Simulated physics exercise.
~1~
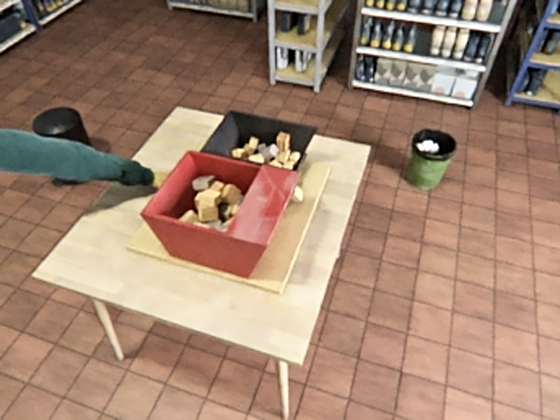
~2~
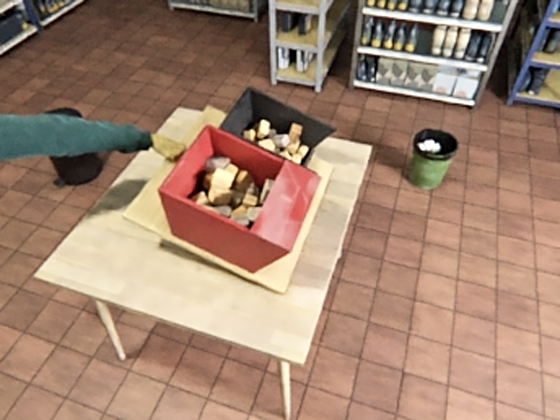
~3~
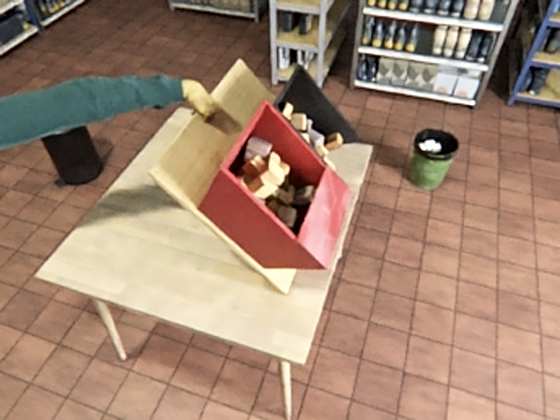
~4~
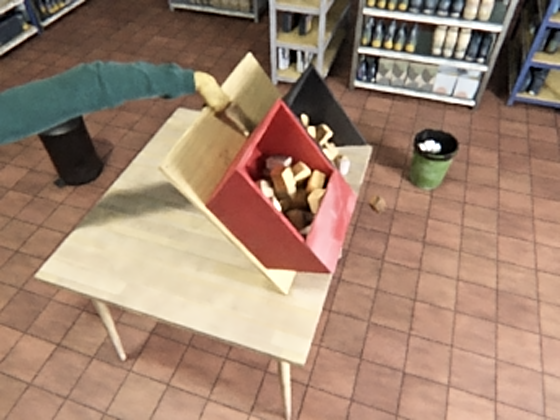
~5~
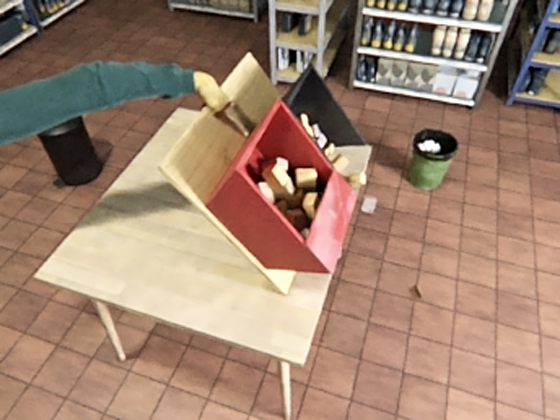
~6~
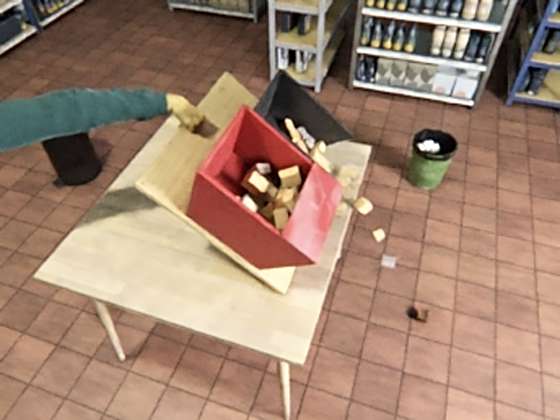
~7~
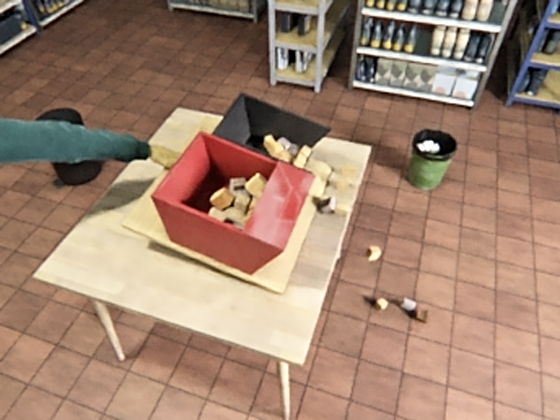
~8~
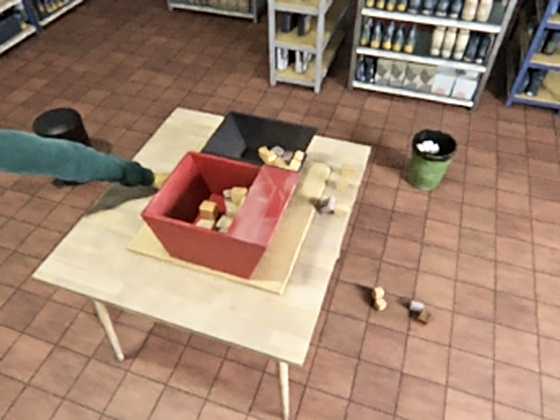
At first, a red tub and a black tub, both holding small wooden blocks, sit on a board on top of a table, with a green-sleeved arm reaching in from the left. The gloved hand lifts the board's left side, tilting both tubs steeply toward the right. The blocks slide to the low side, and a few spill from the black tub onto the table and the tiled floor. The hand then lowers the board until it lies flat again. At the end, several spilled blocks rest beside the tubs and on the floor, while the red tub still holds its pieces.
